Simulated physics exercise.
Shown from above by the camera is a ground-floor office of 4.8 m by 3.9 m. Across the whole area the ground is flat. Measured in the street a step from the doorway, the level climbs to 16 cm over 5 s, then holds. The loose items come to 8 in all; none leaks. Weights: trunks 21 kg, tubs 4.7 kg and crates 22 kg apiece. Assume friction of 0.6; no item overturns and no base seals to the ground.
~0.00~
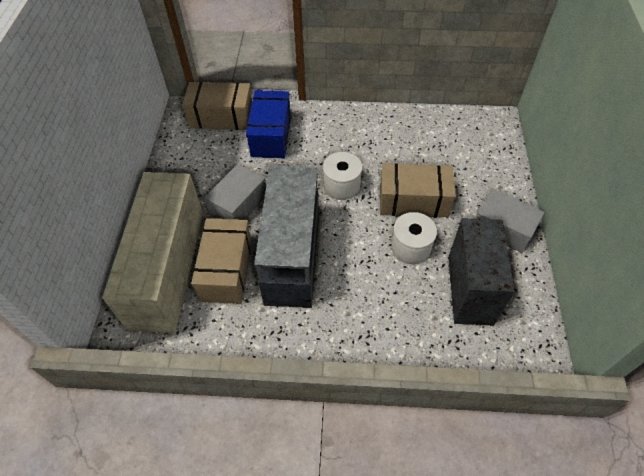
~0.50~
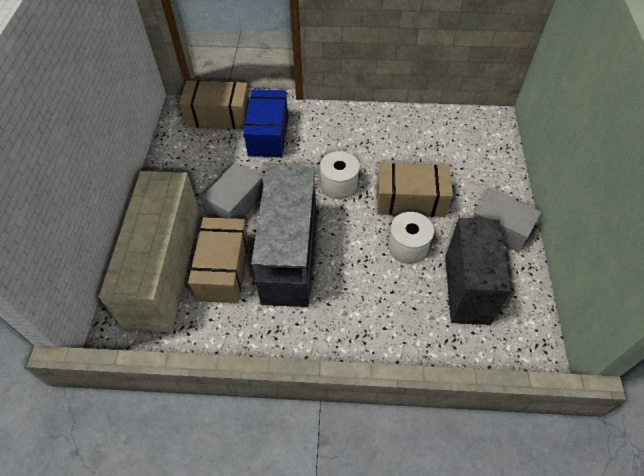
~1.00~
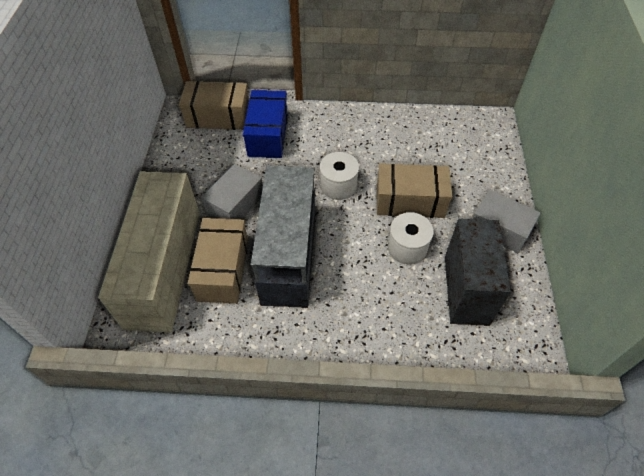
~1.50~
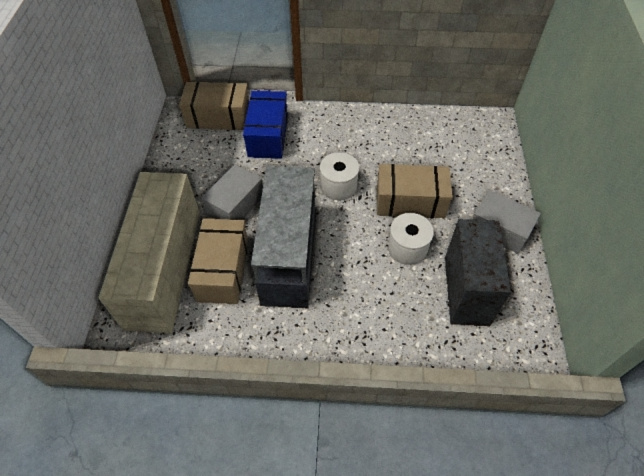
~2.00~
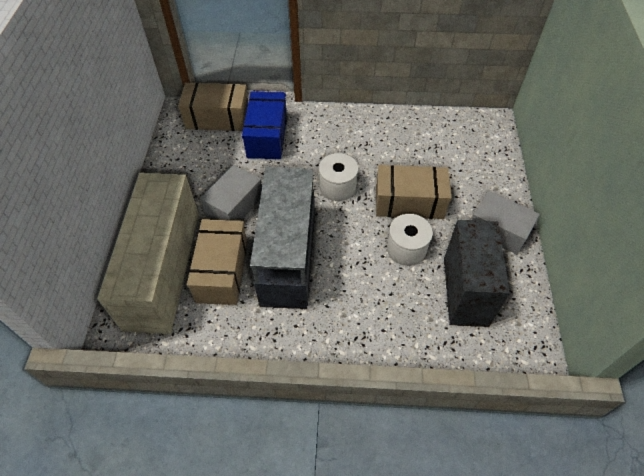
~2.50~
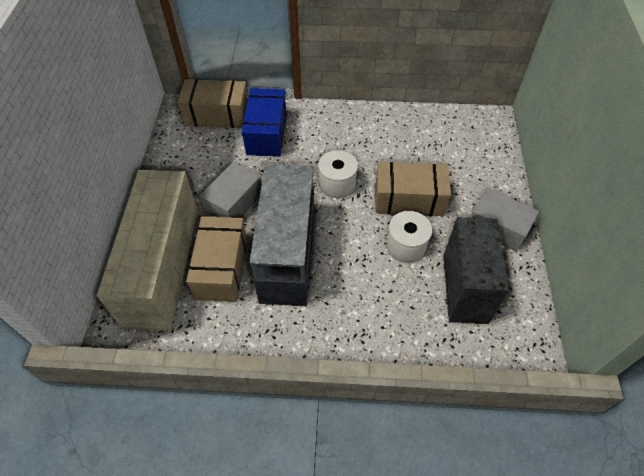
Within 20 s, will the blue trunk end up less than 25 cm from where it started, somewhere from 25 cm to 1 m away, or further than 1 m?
From 25 cm to 1 m.
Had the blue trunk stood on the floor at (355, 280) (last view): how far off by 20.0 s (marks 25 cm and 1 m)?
Well, it gets shoved far.
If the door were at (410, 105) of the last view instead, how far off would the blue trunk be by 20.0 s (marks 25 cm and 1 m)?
In that case the blue trunk ends far away.
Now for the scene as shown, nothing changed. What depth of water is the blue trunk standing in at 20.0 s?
10 cm, roughly.
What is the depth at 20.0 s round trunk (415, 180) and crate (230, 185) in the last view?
Some 14 cm at the first, some 10 cm at the second.
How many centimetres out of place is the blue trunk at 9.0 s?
I'd put it at around 100 cm.
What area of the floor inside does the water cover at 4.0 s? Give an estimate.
Wet: Near 1.0 m2.
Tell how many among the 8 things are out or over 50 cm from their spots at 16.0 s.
7.
After 4.0 s the blue trunk is near (264, 110), 0.0 m from its start, aground; 0 afloat.
After 9.0 s the blue trunk is near (320, 155), 1.0 m from its start, aground; 3 afloat.
After 16.0 s the blue trunk is near (375, 140), 1.4 m from its start, afloat; 8 afloat.
After 20.0 s the blue trunk is near (321, 107), 0.7 m from its start, afloat; 8 afloat.
